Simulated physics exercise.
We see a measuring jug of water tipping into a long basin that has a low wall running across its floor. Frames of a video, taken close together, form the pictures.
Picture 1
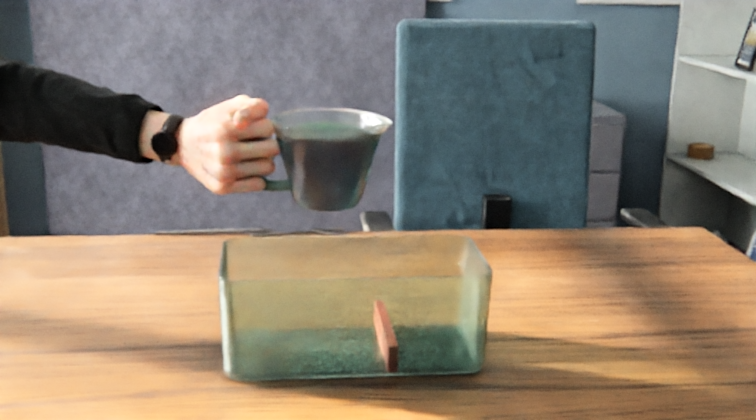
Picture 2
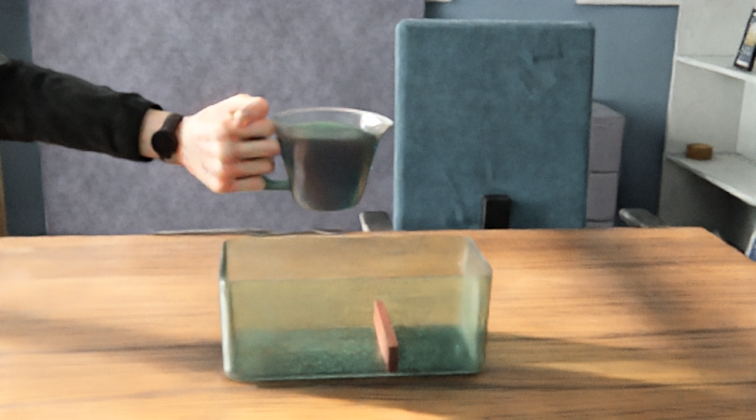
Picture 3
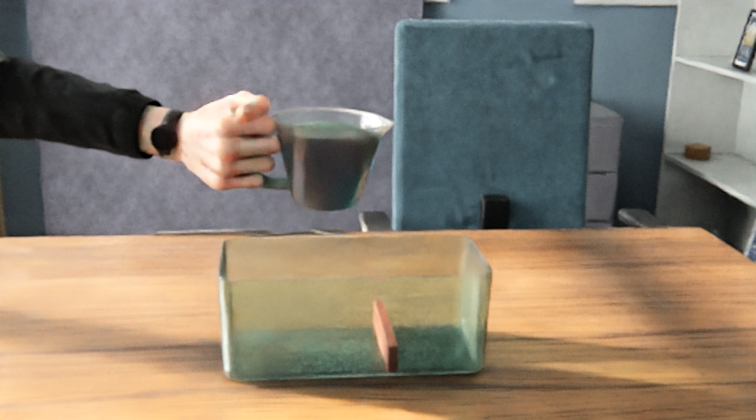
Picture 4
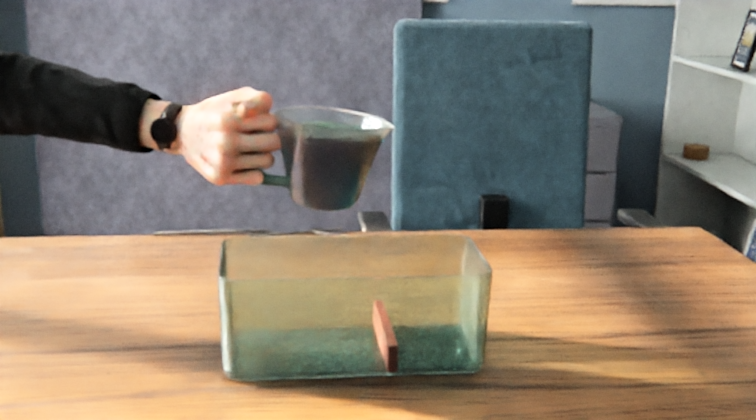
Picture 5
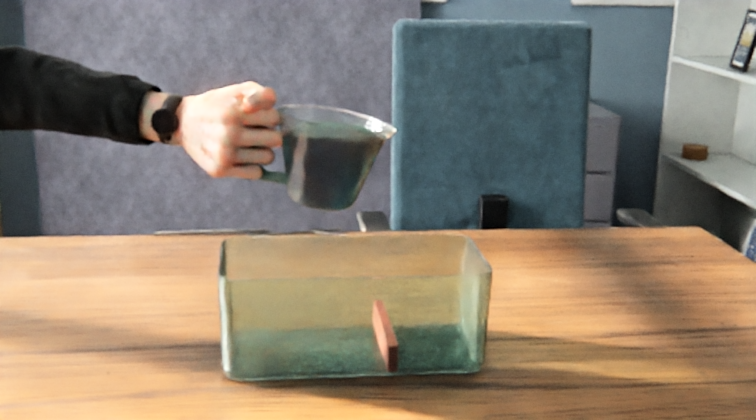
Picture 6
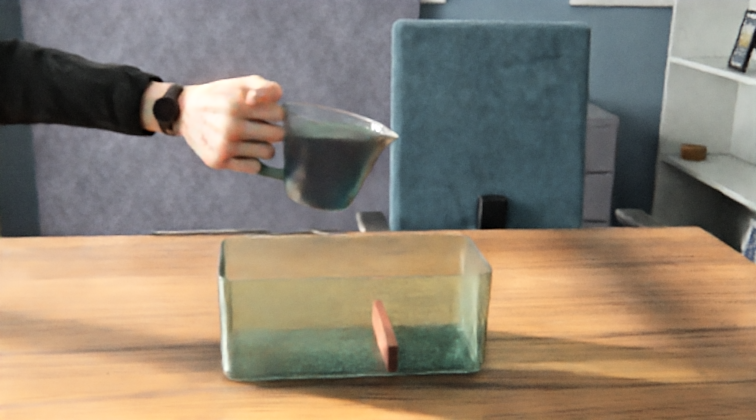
At first, a hand holds a clear measuring jug of dark-looking water upright above a long glass basin with a low reddish wall across its floor. The hand then slowly tilts the jug to the right, its handle side rising slightly, while the basin stays still on the wooden table.
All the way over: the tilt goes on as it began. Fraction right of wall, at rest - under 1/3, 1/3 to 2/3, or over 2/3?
High range.
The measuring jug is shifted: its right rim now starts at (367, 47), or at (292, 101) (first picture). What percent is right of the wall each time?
It comes to 80 % the first time and 10 % the second.
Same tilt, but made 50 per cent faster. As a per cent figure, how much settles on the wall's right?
Share on the right: Some 75 percent.
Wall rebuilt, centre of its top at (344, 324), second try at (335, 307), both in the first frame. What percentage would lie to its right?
Around 85 per cent for the first, around 95 per cent for the second.
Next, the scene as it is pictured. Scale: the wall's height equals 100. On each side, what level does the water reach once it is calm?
On the left it's around 20 per cent; on the right, 90 per cent.
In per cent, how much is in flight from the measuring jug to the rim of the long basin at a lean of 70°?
25 %.
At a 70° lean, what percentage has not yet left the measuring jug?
Around 60 in a hundred.
A moment on, the measuring jug is tipped part way and 60 per cent is still to pour, 0 is left of the wall and 14 right of it.
Next, the measuring jug is tipped on its side and 10 per cent is still to pour, 10 is left of the wall and 70 right of it.
Then the measuring jug is tipped on its side and 0 per cent is still to pour, 23 is left of the wall and 75 right of it.
Later the measuring jug is tipped on its side and 0 per cent is still to pour, 24 is left of the wall and 75 right of it.
Finally, 25 per cent lies left of the wall, 74 right of it and 1 outside.
